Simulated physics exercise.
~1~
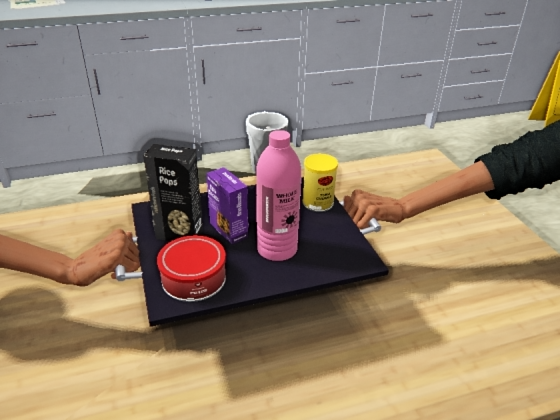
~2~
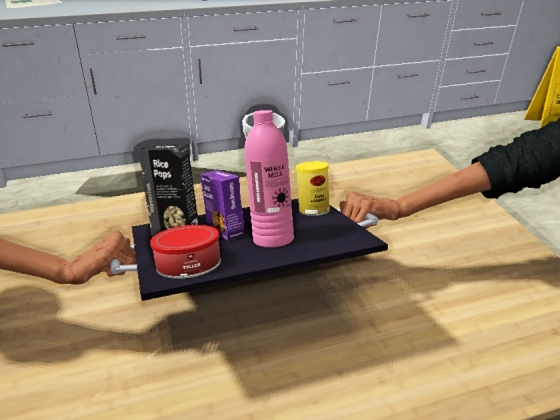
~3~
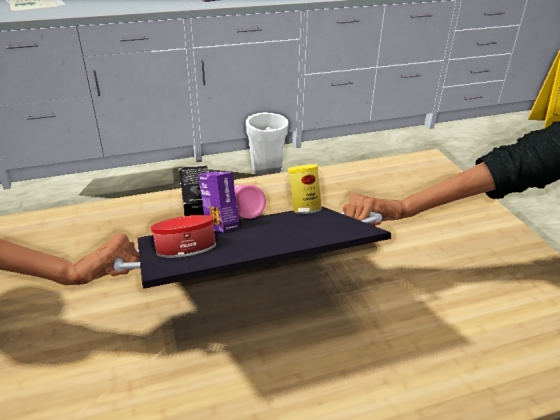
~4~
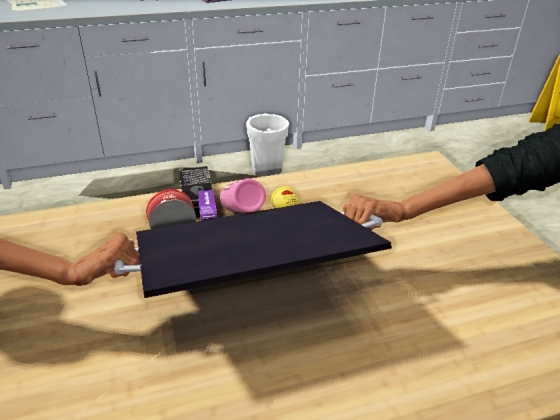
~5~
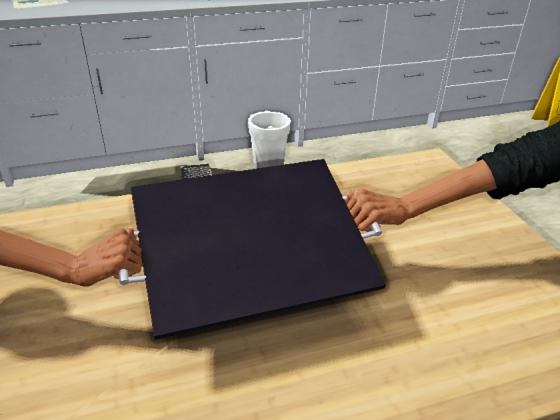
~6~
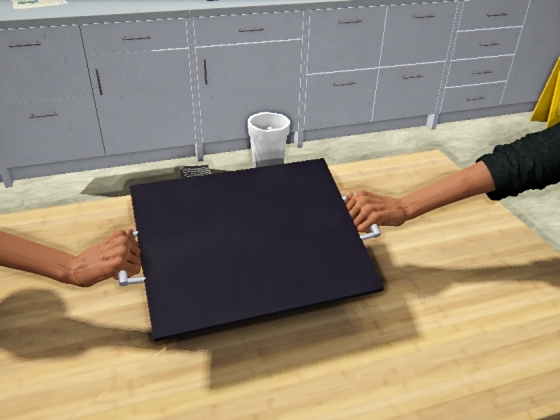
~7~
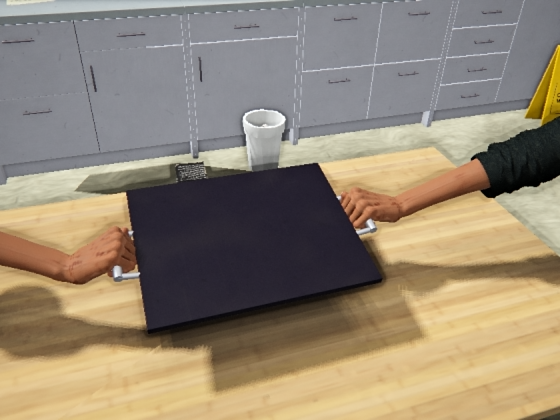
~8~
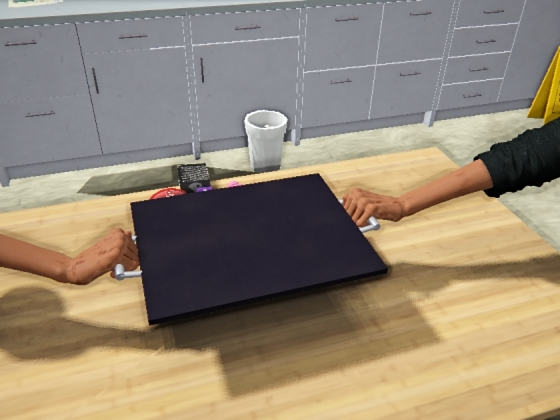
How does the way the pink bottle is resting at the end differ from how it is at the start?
At the start the pink bottle stands upright on the tray, but at the end it lies on its side beyond the tray's far edge, mostly hidden from view.
